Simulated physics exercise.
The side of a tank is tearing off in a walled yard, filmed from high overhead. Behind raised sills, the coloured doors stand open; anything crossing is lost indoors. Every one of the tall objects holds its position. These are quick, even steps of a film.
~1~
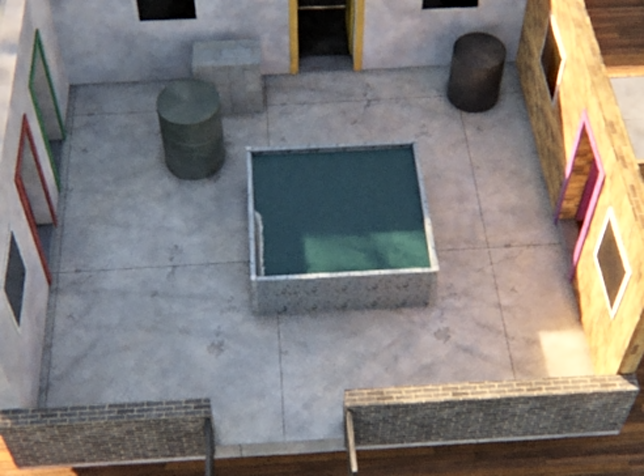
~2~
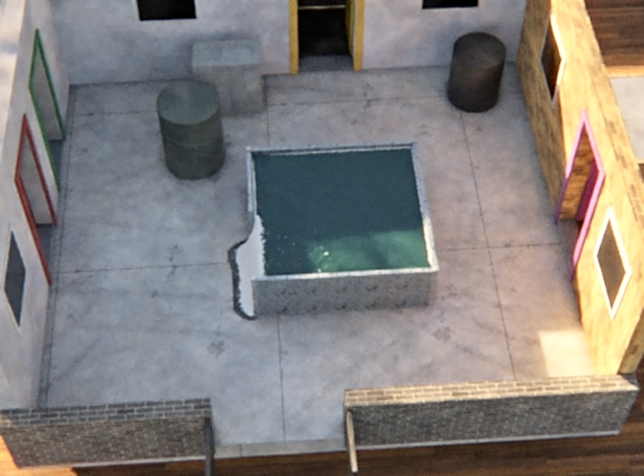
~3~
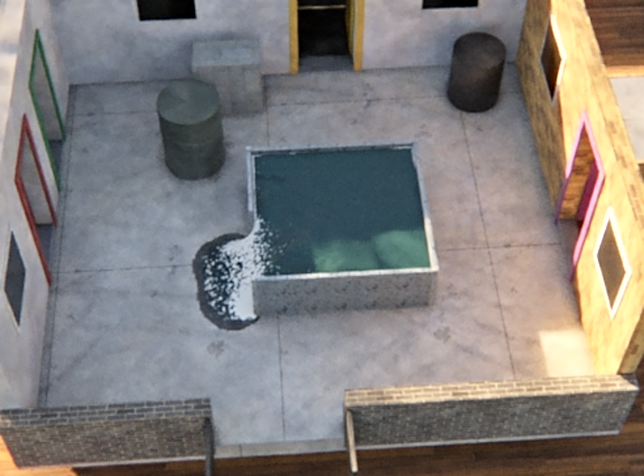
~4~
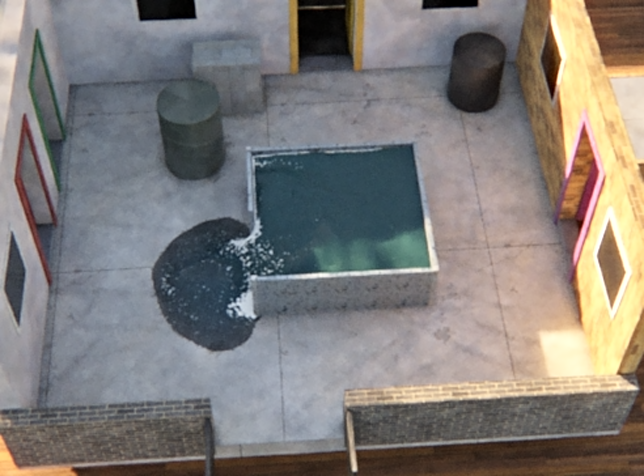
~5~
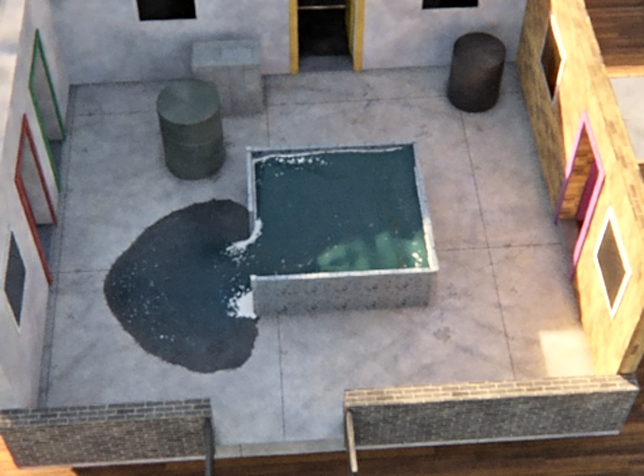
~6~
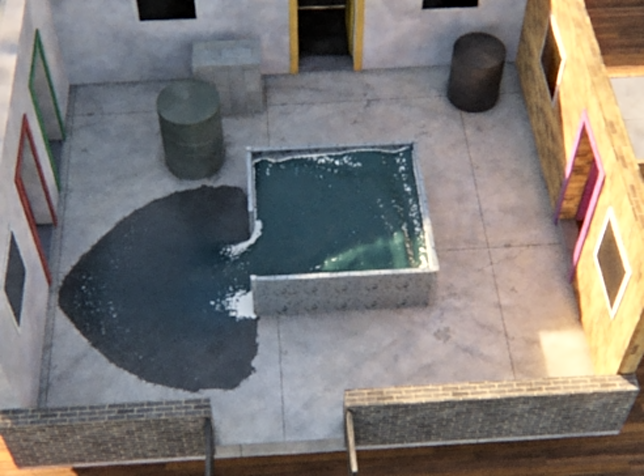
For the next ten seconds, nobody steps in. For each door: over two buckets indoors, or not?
In order: The yellow door never tops two buckets, the purple door never tops two buckets, the red door tops two buckets, the green door tops two buckets.
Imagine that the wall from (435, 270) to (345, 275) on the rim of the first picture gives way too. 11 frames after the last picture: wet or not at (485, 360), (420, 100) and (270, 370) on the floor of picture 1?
Point by point: Swamped, untouched and swamped.
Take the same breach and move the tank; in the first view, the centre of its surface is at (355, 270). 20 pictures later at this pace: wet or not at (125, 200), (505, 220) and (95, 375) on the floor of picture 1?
One after the other: Reached, untouched, reached.
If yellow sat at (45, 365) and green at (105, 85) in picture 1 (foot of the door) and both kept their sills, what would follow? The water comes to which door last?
It's the purple one.
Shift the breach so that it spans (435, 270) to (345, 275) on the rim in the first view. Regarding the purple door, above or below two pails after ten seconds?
Purple door: Falls short.
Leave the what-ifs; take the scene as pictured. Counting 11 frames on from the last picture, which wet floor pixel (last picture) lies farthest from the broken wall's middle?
I'd say near (68, 106).
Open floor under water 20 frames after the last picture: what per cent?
I'd estimate some 40 per cent.
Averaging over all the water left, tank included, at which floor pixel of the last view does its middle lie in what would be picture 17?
It is near (247, 273).
A moment on, water covers 30 % of the floor; the yellow door not reached, the purple door not reached, the red door over two buckets in, the green door not reached.
Next, water covers 30 % of the floor; the yellow door not reached, the purple door not reached, the red door far over two buckets in, the green door under two buckets in.
Then, water covers 40 % of the floor; the yellow door not reached, the purple door not reached, the red door far over two buckets in, the green door under two buckets in.
Later, water covers 65 % of the floor; the yellow door wet at the sill, nothing in, the purple door not reached, the red door far over two buckets in, the green door over two buckets in.
In the end, water covers 95 % of the floor; the yellow door wet at the sill, nothing in, the purple door wet at the sill, nothing in, the red door far over two buckets in, the green door far over two buckets in.
